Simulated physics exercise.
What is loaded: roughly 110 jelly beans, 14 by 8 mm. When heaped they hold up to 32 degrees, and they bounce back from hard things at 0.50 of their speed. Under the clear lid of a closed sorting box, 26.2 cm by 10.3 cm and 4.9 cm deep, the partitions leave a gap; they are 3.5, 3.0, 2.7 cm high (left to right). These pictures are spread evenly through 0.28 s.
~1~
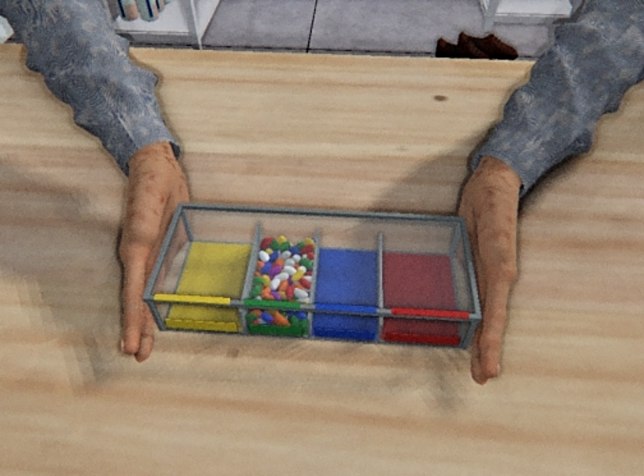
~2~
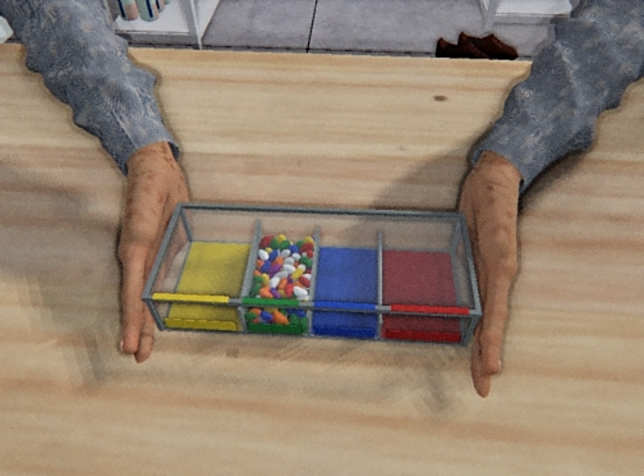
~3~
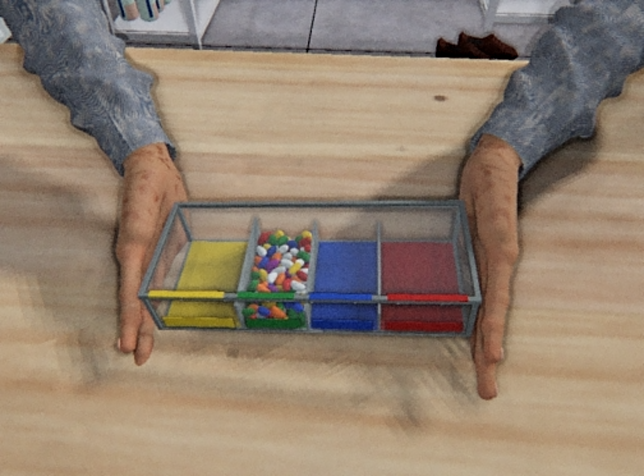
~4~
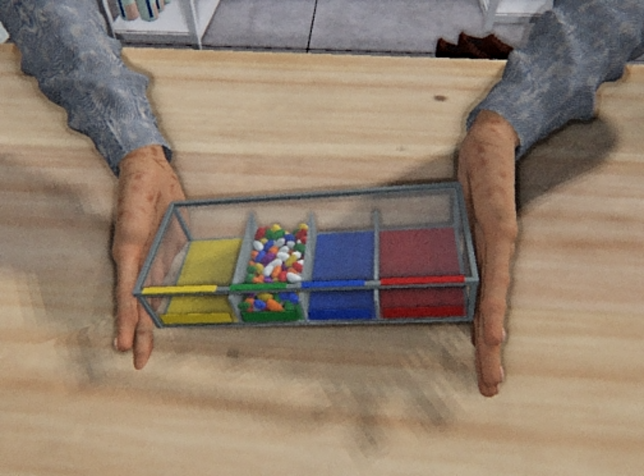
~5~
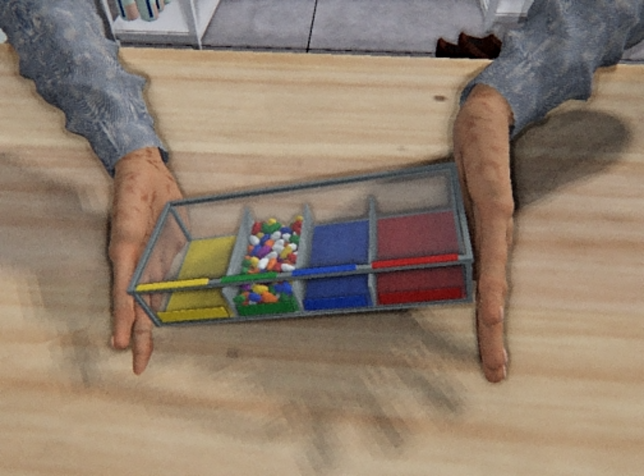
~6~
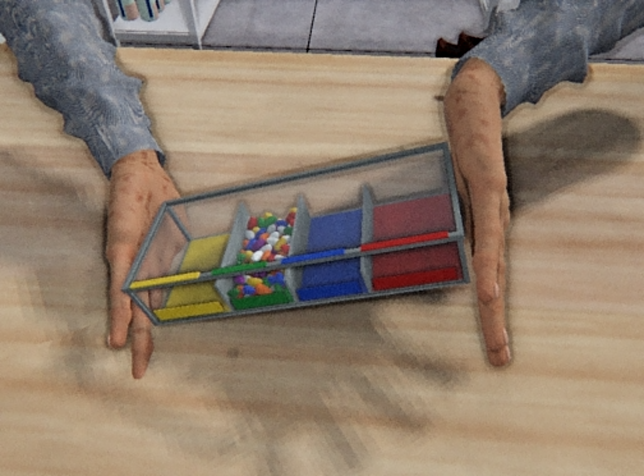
Above a wooden table, two hands tilt a clear box of jelly beans, raising its right side.
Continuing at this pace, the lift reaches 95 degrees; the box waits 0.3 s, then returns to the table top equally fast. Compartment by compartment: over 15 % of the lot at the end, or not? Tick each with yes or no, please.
Red compartment - no; blue compartment - no; green compartment - yes; yellow compartment - yes.
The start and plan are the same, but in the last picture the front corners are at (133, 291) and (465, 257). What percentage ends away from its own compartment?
Some 45 %.
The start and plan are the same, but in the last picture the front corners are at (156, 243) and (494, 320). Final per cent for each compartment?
Per cent at the end: Red 80; blue 0; green 20; yellow 0.
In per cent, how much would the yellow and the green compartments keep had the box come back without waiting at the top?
Then yellow keeps 40% and green keeps 60%.
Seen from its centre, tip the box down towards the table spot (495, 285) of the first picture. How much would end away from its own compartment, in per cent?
My best guess is some 80 per cent.
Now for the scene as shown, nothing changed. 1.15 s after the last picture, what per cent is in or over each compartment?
The split is red at 0, blue at 0, green at 75 and yellow at 25 per cent.
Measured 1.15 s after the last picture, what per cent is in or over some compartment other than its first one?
At that instant it's around 25 per cent.
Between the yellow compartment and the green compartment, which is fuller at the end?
That would be the green compartment.
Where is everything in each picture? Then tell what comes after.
Box tilt 0 degrees, front corners at (149, 297) and (475, 316); green 100 %, in the first frame.
Box tilt 1 degrees, front corners at (148, 296) and (475, 312), in the second frame.
Box tilt 4 degrees, front corners at (144, 294) and (475, 299), lowest corner left back, in the third frame.
Box tilt 9 degrees, front corners at (139, 292) and (472, 279), lowest corner left back, in the fourth frame.
Box tilt 14 degrees, front corners at (134, 289) and (466, 257), lowest corner left back, in the fifth frame.
Box tilt 18 degrees, front corners at (128, 287) and (457, 234), lowest corner left back; green 100 %, in the sixth frame.
Then, 1.15 s after the last picture, tilt 95 degrees; green 75 %, yellow 25 %.
Then, 1.92 s after the last picture, tilt 48 degrees; green 70 %, yellow 30 %.
Then, 2.70 s after the last picture, tilt 0 degrees; green 70 %, yellow 30 %.
In the end, red 0 %, blue 0 %, green 70 %, yellow 30 %.
